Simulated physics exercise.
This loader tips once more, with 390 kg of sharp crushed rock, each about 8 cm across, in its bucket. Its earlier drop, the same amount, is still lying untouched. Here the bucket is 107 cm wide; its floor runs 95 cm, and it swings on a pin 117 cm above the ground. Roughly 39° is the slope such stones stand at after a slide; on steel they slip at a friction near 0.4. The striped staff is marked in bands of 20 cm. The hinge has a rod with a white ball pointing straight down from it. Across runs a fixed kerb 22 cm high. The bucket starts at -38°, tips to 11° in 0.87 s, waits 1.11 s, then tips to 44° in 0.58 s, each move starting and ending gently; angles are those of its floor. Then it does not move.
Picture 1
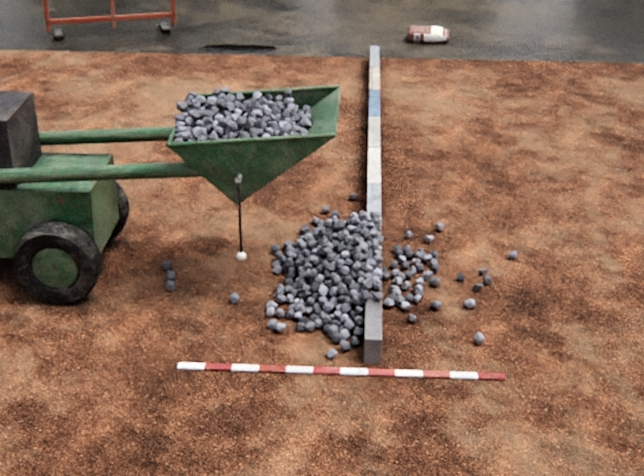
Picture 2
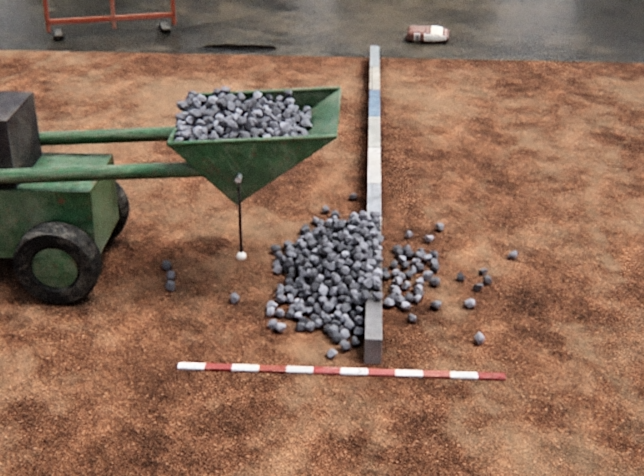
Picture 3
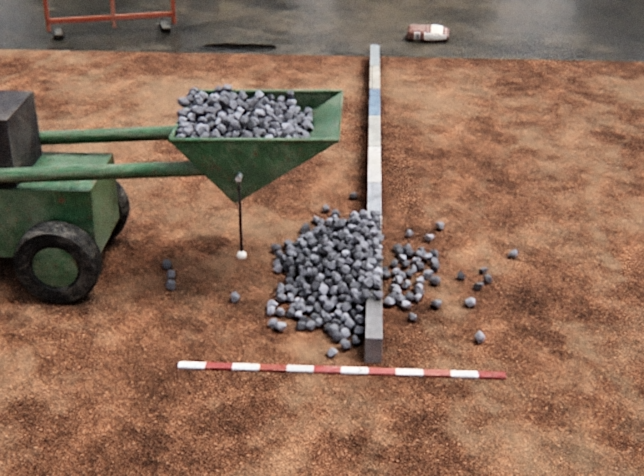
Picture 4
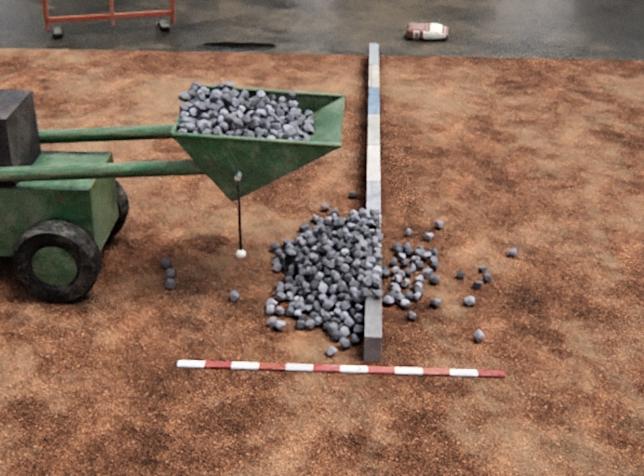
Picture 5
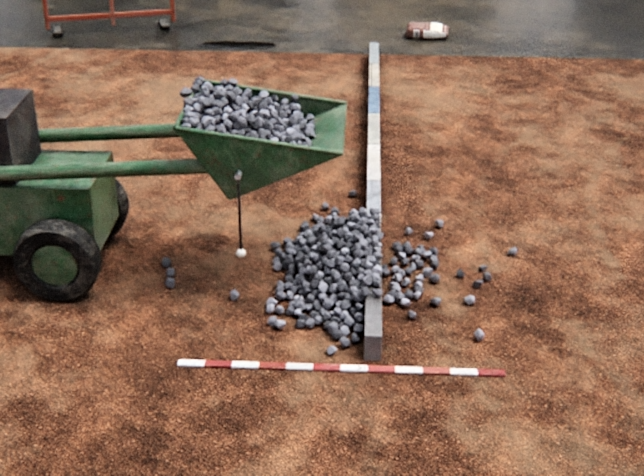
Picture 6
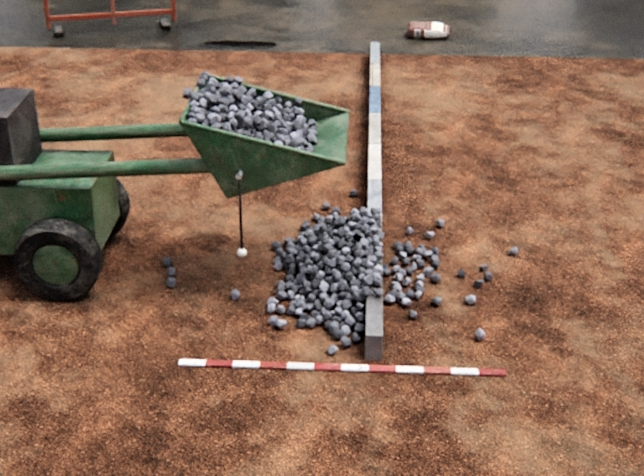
A green loader's bucket full of grey stones slowly tilts slightly downward at its right end.
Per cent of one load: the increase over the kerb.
13 percent.
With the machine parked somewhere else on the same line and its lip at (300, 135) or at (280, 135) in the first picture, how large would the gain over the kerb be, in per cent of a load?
First some 0, then 0 per cent.
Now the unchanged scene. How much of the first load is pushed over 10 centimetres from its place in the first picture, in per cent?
About 5 %.
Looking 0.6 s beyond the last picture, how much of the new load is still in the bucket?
Roughly 100 parts in a hundred of the load.
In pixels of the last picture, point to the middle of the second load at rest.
Roughly at pixel (324, 254).
Then, 0.3 s after the last picture the floor is at 3°; in per cent of one load, 100 in the bucket, 92 on this side of the kerb, 9 over the kerb; the foremost stones are at (477, 274).
Then, 0.6 s after the last picture the floor is at 11°; in per cent of one load, 100 in the bucket, 92 on this side of the kerb, 9 over the kerb; the foremost stones are at (477, 274).
Then, 2.6 s after the last picture the floor is at 44°; in per cent of one load, 21 in the bucket, 165 on this side of the kerb, 14 over the kerb; the foremost stones are at (479, 279).
Then, 5.3 s after the last picture the floor is at 44°; in per cent of one load, 1 in the bucket, 179 on this side of the kerb, 21 over the kerb; the foremost stones are at (483, 280). Net gain over the kerb, 13.
